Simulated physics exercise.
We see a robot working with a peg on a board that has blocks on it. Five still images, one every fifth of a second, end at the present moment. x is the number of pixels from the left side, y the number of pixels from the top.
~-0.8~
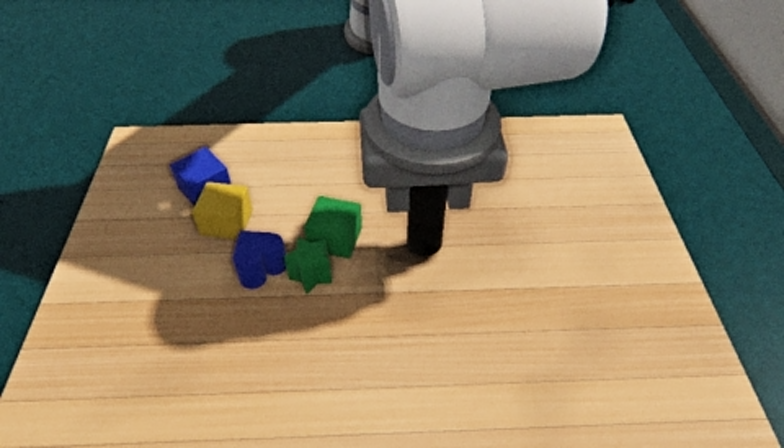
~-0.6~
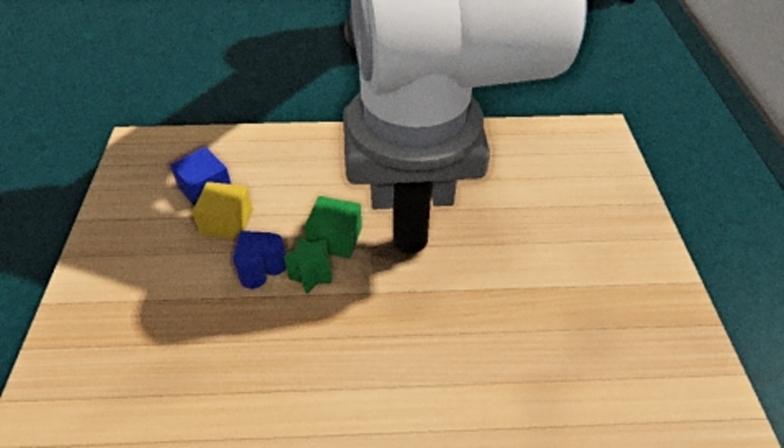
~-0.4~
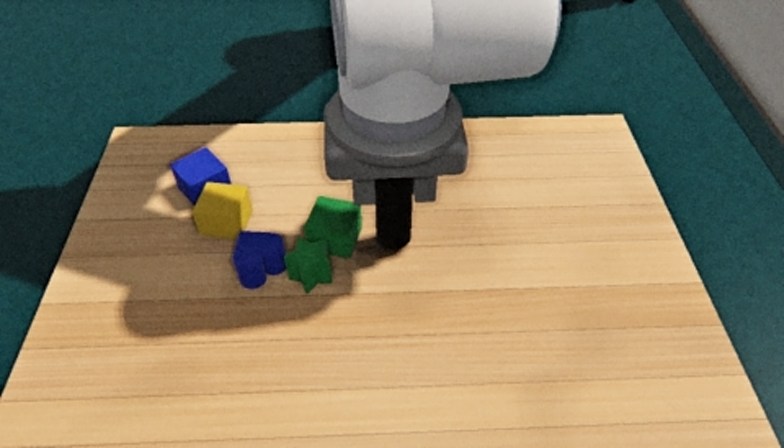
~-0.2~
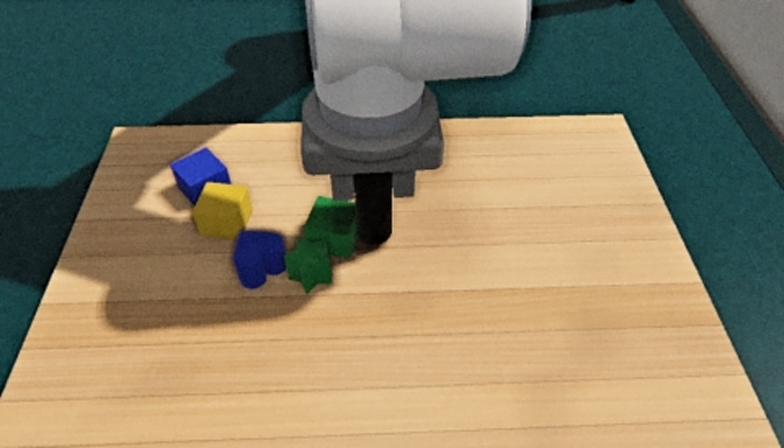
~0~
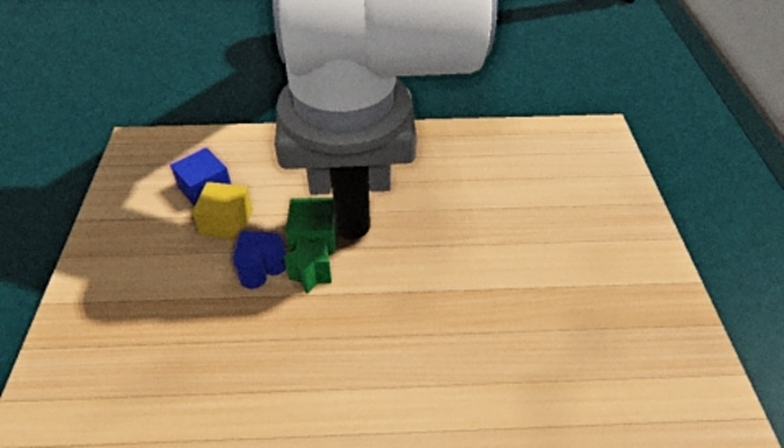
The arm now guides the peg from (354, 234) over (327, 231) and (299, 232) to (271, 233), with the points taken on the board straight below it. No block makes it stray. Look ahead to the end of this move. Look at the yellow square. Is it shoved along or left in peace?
It leaves its spot.
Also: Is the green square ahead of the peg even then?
Yes.
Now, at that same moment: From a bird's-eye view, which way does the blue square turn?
The turn is clockwise.
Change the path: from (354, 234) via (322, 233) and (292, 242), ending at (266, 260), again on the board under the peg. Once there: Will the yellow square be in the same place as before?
I believe not.
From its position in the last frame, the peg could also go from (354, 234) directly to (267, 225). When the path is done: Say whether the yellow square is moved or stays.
It shifts position.
On the path given first. Halfway along, peg (311, 223); blue heart (252, 248); green square (267, 212).
At the end, peg (270, 226); blue square (192, 163), turned 25° clockwise; yellow square (184, 197); blue heart (252, 248); green square (224, 212).
